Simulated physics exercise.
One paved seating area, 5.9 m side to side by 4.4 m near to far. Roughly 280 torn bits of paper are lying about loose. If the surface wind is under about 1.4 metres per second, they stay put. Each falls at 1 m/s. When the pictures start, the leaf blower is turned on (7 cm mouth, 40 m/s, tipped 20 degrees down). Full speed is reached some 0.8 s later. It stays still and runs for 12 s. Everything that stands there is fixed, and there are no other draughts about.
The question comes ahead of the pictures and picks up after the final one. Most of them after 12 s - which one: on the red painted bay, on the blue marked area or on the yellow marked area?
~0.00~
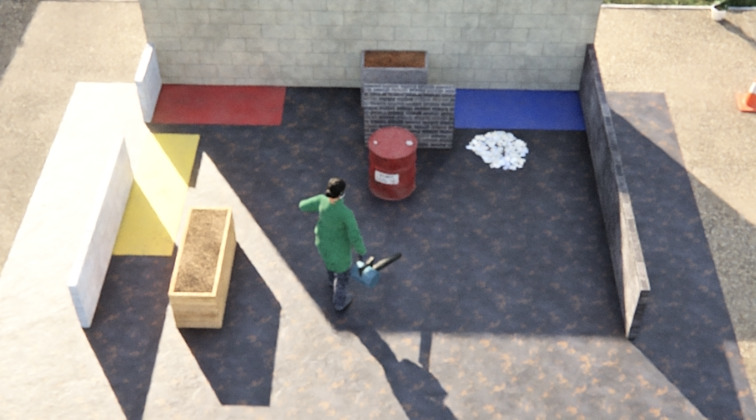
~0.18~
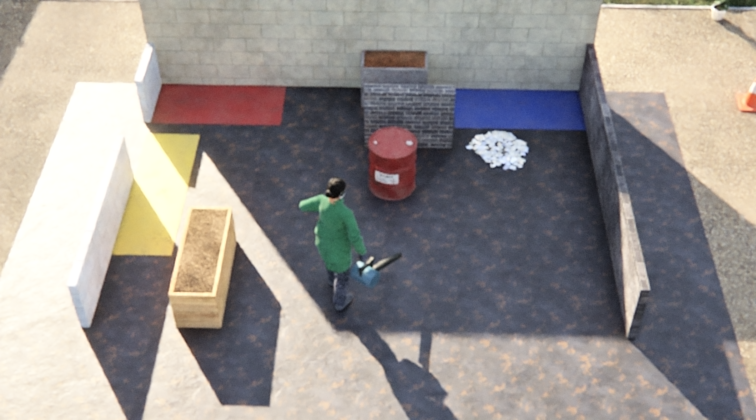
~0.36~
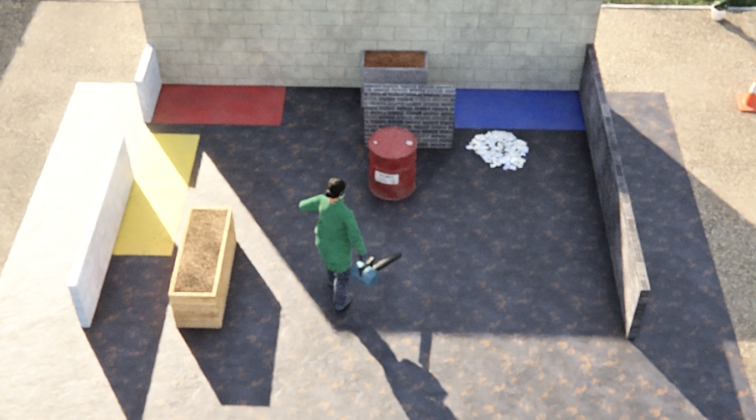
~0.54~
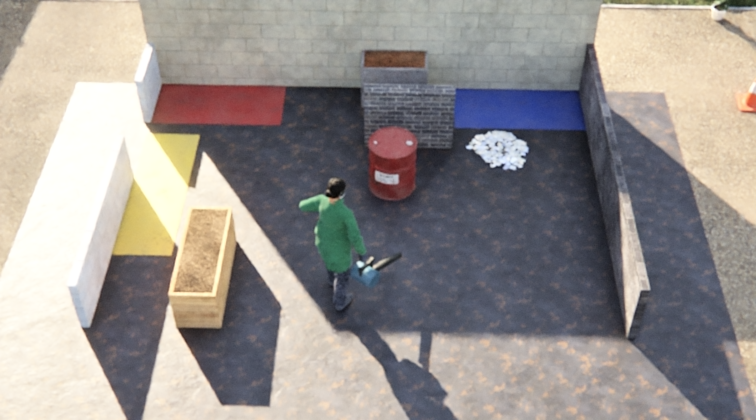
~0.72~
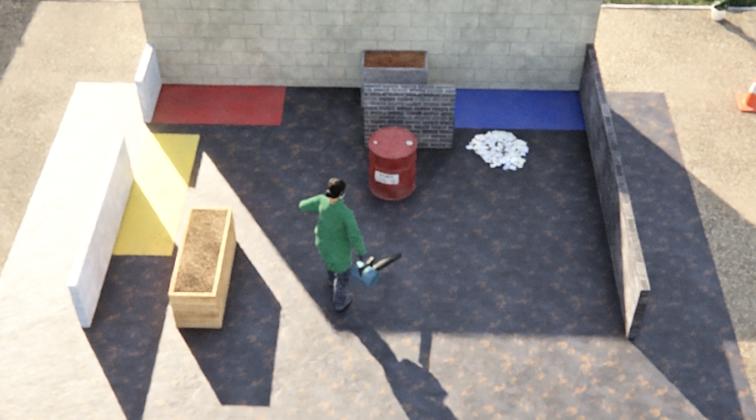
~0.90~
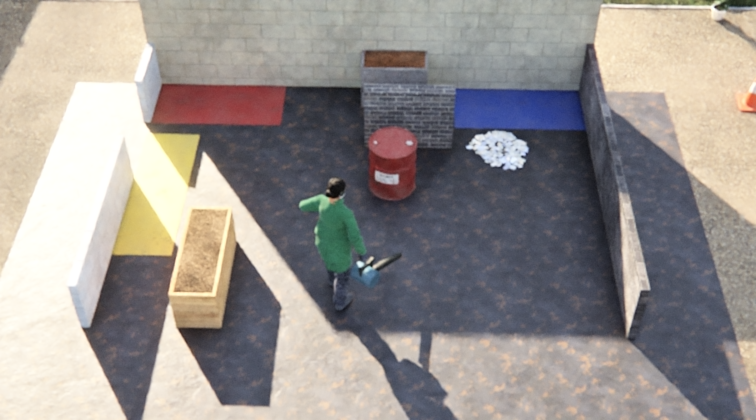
It is blue that holds the most.
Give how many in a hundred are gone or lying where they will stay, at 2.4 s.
About 30 per cent.
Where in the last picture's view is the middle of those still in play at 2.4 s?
Around (541, 91).
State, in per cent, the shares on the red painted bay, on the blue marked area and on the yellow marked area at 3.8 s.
0 % red, 100 % blue, 0 % yellow.
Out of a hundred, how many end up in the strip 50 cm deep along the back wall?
Roughly 100 in a hundred.
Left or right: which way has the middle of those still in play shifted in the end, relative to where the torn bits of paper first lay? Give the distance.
It shifted rightwards by roughly 0.8 m.
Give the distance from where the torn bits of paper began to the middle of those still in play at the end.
Distance: Approx. 1.4 m.
After 2.4 s, 0 % are on the red painted bay, 99 % on the blue marked area and 0 % on the yellow marked area; the middle of those still in play is near (541, 91); 27 % have settled or left.
After 3.8 s, 0 % are on the red painted bay, 97 % on the blue marked area and 0 % on the yellow marked area; the middle of those still in play is near (543, 91); 36 % have settled or left.
After 6.6 s, 0 % are on the red painted bay, 95 % on the blue marked area and 0 % on the yellow marked area; the middle of those still in play is near (544, 91); 46 % have settled or left.
After 12.0 s, at the end, 0 % are on the red painted bay, 94 % on the blue marked area and 0 % on the yellow marked area; the middle of those still in play is near (549, 90).
